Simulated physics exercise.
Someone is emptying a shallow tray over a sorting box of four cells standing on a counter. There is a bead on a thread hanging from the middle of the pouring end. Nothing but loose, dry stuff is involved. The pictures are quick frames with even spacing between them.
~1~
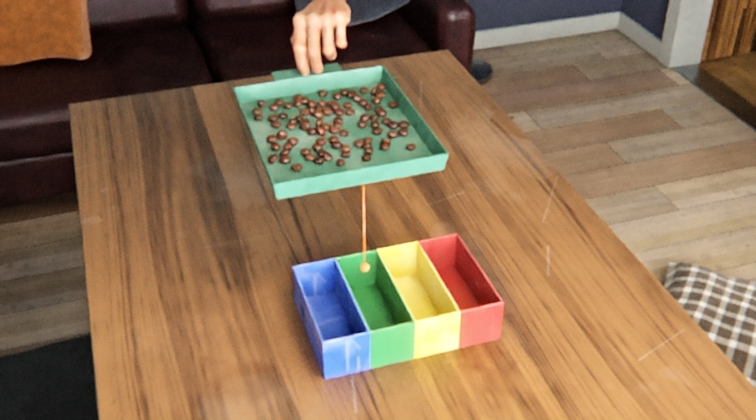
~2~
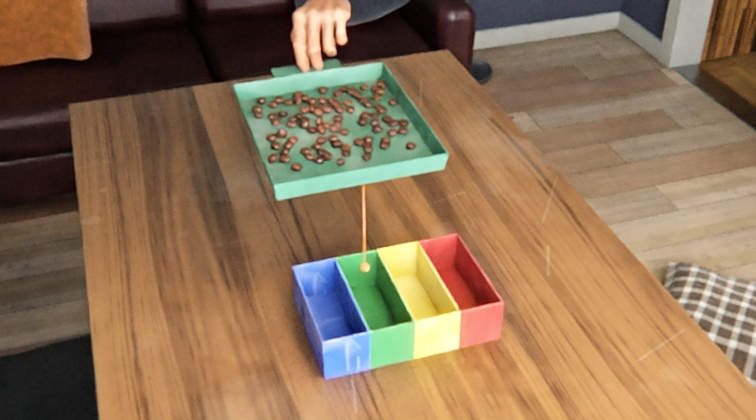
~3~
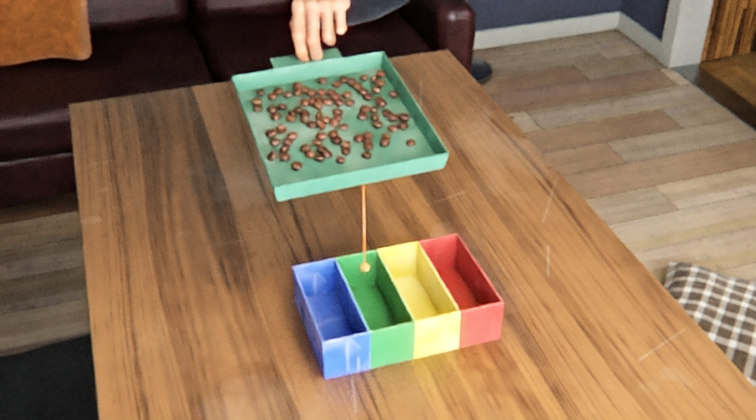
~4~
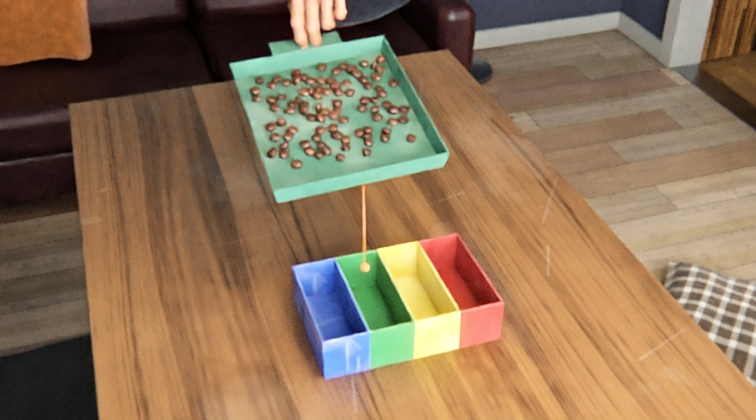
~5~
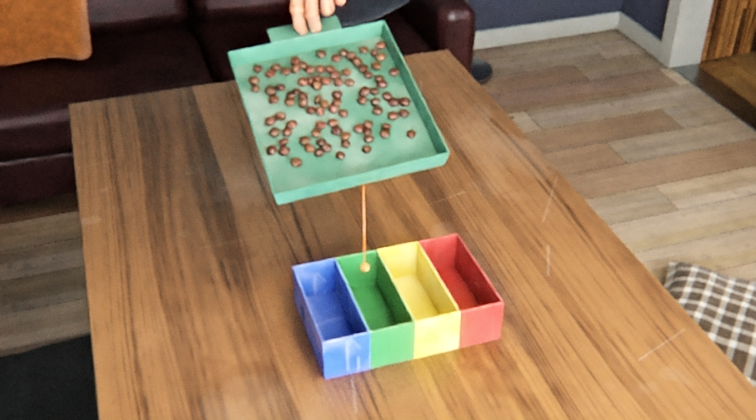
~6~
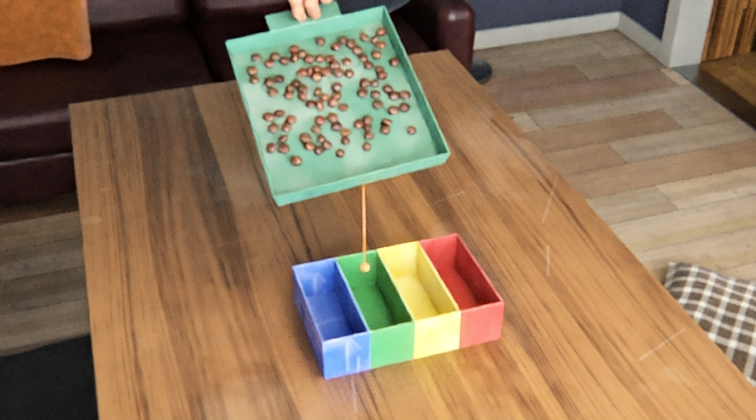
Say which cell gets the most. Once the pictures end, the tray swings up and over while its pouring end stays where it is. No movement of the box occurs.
Blue.
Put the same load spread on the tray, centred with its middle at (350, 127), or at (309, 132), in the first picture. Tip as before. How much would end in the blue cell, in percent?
Estimate: 40 % first, 40 % second.
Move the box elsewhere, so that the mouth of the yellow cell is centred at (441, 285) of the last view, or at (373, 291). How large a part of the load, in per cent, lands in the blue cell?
30 and 40 in a hundred.
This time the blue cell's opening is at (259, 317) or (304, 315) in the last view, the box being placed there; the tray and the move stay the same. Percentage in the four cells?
Near 100 and 90 percent respectively.
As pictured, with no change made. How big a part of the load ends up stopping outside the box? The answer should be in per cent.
Share: Approx. 50 %.
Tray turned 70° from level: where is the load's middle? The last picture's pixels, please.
I'd put the middle close to (323, 183).
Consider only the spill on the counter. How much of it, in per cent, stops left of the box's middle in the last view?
Roughly 100 percent.
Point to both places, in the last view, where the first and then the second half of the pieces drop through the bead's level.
(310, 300) first, (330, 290) later.
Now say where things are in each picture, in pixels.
In the first picture, corners of the pouring end near (276, 182) and (444, 152), level; middle of the load near (326, 127), flat chocolate drops; bead on its thread near (365, 267); blue cell near (347, 352); green cell near (392, 341); yellow cell near (437, 331); red cell near (480, 321).
In the second picture, corners of the pouring end near (276, 182) and (444, 152), level; middle of the load near (326, 125).
In the third picture, corners of the pouring end near (276, 184) and (444, 152), tipped barely, lowest at the left corner; middle of the load near (326, 120).
In the fourth picture, corners of the pouring end near (277, 188) and (445, 151), tipped a little, lowest at the left corner; middle of the load near (325, 112).
In the fifth picture, corners of the pouring end near (277, 191) and (445, 151), tipped clearly, lowest at the left corner; middle of the load near (325, 104).
In the sixth picture, corners of the pouring end near (277, 194) and (445, 151), tipped clearly, lowest at the left corner; middle of the load near (325, 97); blue cell near (347, 352); green cell near (392, 341); yellow cell near (437, 331); red cell near (480, 321).
Shortly afterwards, tray tipped steeply; all but a few on the tray; only a few falling or outside the box.
Next, tray tipped past a quarter turn; near a third on the tray; a little in the blue cell; only a few in the green cell; near a third falling or outside the box.
Some moments later, tray tipped past a quarter turn; near a third in the blue cell; a little in the green cell; only a few in the yellow cell; near half falling or outside the box.
In the end, tray tipped past a quarter turn; near a third in the blue cell; a little in the green cell; only a few in the yellow cell; none at all in the red cell; near half outside the box.
